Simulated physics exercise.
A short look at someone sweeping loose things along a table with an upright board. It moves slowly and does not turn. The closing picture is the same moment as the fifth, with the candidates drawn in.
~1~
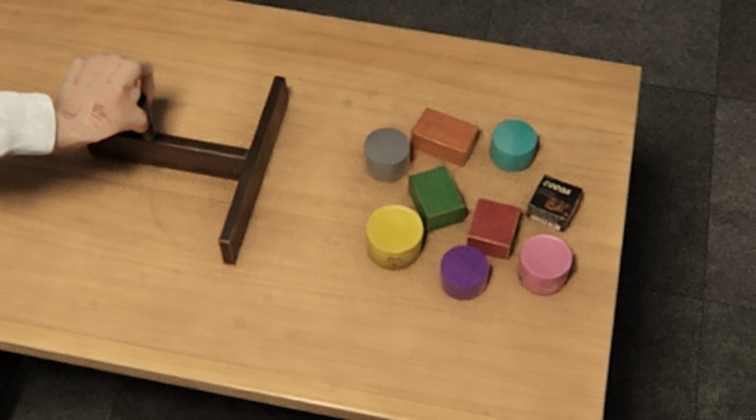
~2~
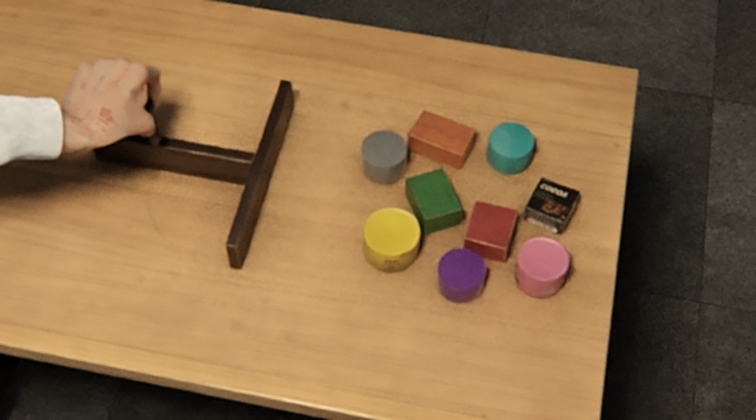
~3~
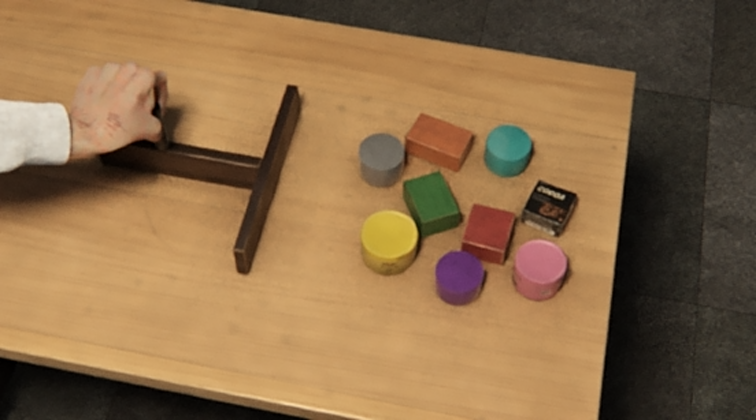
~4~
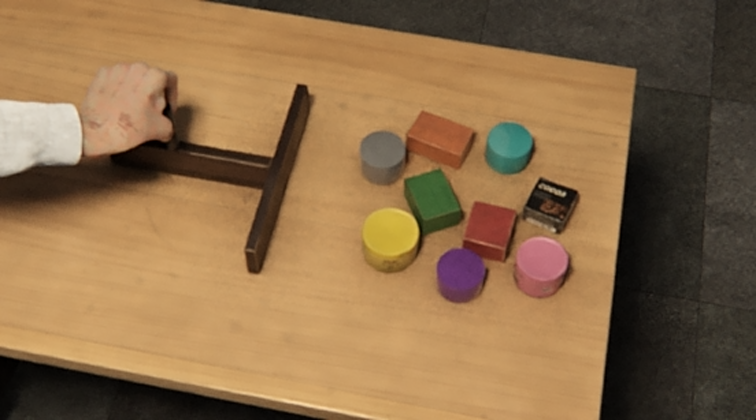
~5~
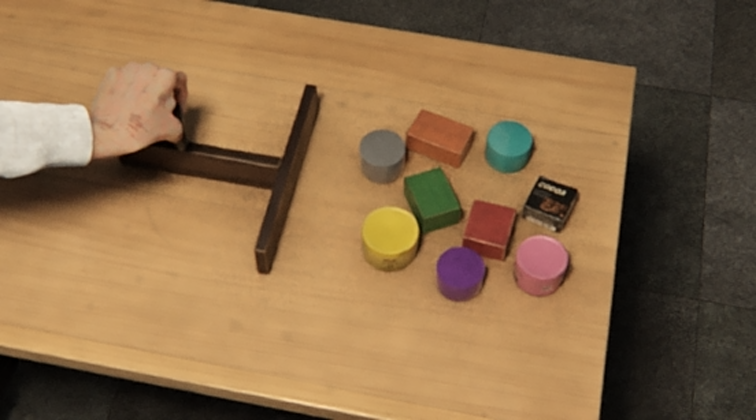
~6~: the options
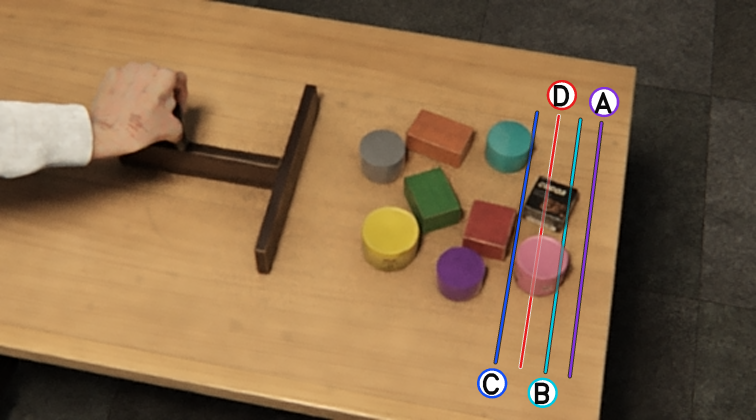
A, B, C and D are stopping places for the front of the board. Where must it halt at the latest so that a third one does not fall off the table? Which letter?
No third one falls up to D.
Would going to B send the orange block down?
By then, no.
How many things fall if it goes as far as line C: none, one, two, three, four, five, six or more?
In all, none.
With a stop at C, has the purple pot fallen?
No.
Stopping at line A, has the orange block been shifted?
Yes.
On the marked copy, A at (587, 241); B at (564, 237); C at (518, 229); D at (541, 233).
With D. Early on, board (378, 179); yellow tub (401, 242); grey pot (415, 163).
Further on, board (470, 195); pink tub (563, 291); turquoise tin (569, 157).
At the end, board (540, 207); turquoise tin over the edge; red block (616, 263); one fallen.
As for the rest, A drops six; B drops four; C is within the limit but short.
